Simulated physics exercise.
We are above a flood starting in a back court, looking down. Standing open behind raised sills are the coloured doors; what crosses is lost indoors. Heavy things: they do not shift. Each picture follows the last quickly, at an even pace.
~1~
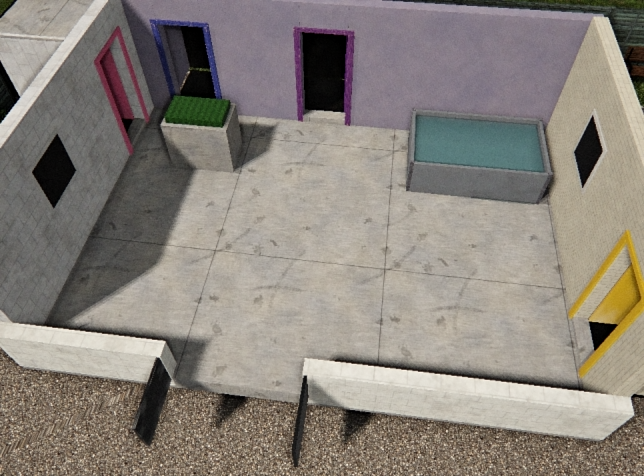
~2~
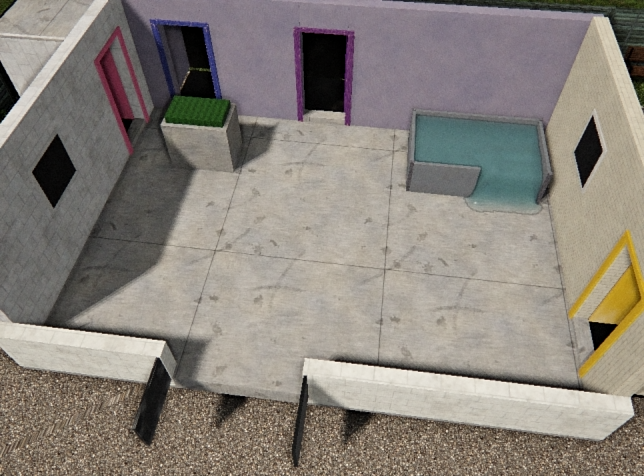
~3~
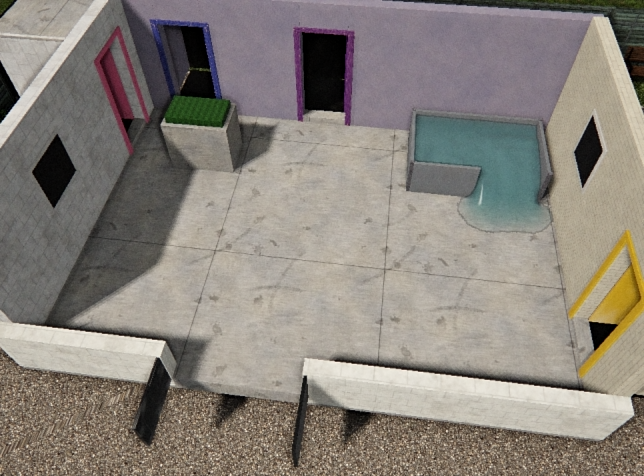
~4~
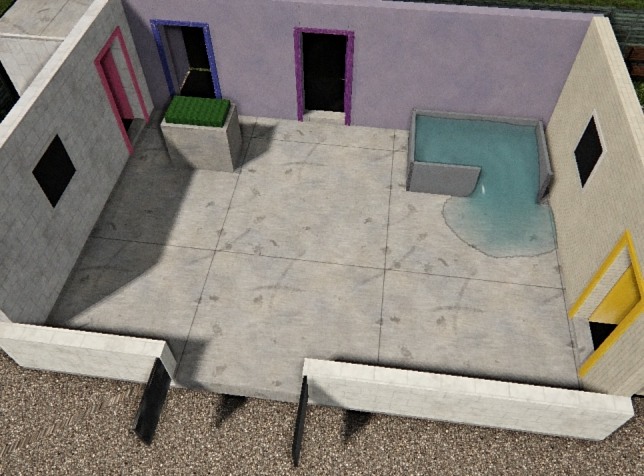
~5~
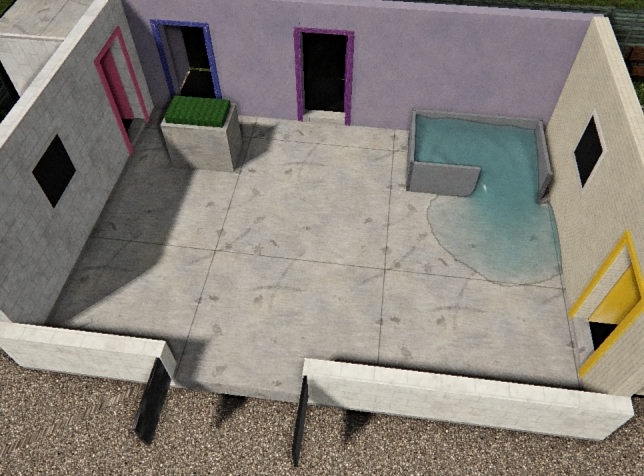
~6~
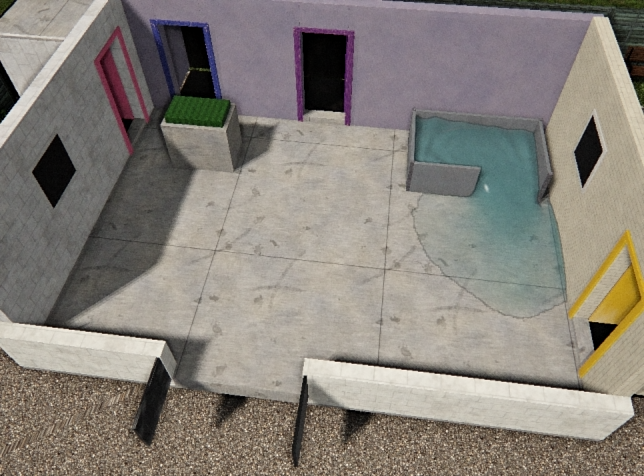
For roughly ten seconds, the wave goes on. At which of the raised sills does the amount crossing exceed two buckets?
The blue door sees no more than two buckets come in; the pink door sees no more than two buckets come in; the purple door sees no more than two buckets come in; the yellow door sees more than two buckets come in.
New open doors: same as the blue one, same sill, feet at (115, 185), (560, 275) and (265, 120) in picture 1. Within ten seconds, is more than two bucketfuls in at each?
In the listed order: Stays within it, tops the limit, stays within it.
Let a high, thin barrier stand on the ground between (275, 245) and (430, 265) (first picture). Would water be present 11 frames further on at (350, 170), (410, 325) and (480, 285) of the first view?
Taking the three spots in turn, they are unwetted, inundated and inundated.
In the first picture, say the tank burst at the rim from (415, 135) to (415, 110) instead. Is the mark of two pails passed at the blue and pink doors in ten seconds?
The blue door exceeds the limit and the pink door exceeds the limit.
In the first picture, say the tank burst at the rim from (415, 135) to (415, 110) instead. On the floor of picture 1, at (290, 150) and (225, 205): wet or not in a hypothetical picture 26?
Order as given: Inundated, then inundated.
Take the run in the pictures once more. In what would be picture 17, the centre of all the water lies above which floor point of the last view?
I would point to (489, 242).
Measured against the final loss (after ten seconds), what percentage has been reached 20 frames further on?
I'd estimate close to 10 per cent.
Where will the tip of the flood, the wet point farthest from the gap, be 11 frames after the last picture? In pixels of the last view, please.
About (357, 385).
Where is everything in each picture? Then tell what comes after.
The first picture shows still water in the open tank at (478, 144).
In the second picture, water pours out at (506, 191) and has run to (470, 203).
In the third picture, water pours out at (506, 191) and has run to (477, 226).
In the fourth picture, the front is at (493, 253), out from the gap at (506, 192).
In the fifth picture, the front is at (495, 278), out from the gap at (506, 192).
In the sixth picture, water pours out at (506, 192) and has run to (527, 312).
A moment on, water covers 20 % of the floor; the blue door not reached, the pink door not reached, the purple door not reached, the yellow door wet at the sill, nothing in.
Next, water covers 25 % of the floor; the blue door not reached, the pink door not reached, the purple door not reached, the yellow door under two buckets in.
Then, water covers 35 % of the floor; the blue door not reached, the pink door not reached, the purple door not reached, the yellow door over two buckets in.
Later, water covers 75 % of the floor; the blue door not reached, the pink door not reached, the purple door not reached, the yellow door far over two buckets in.
In the end, water covers 95 % of the floor; the blue door under two buckets in, the pink door wet at the sill, nothing in, the purple door wet at the sill, nothing in, the yellow door far over two buckets in.
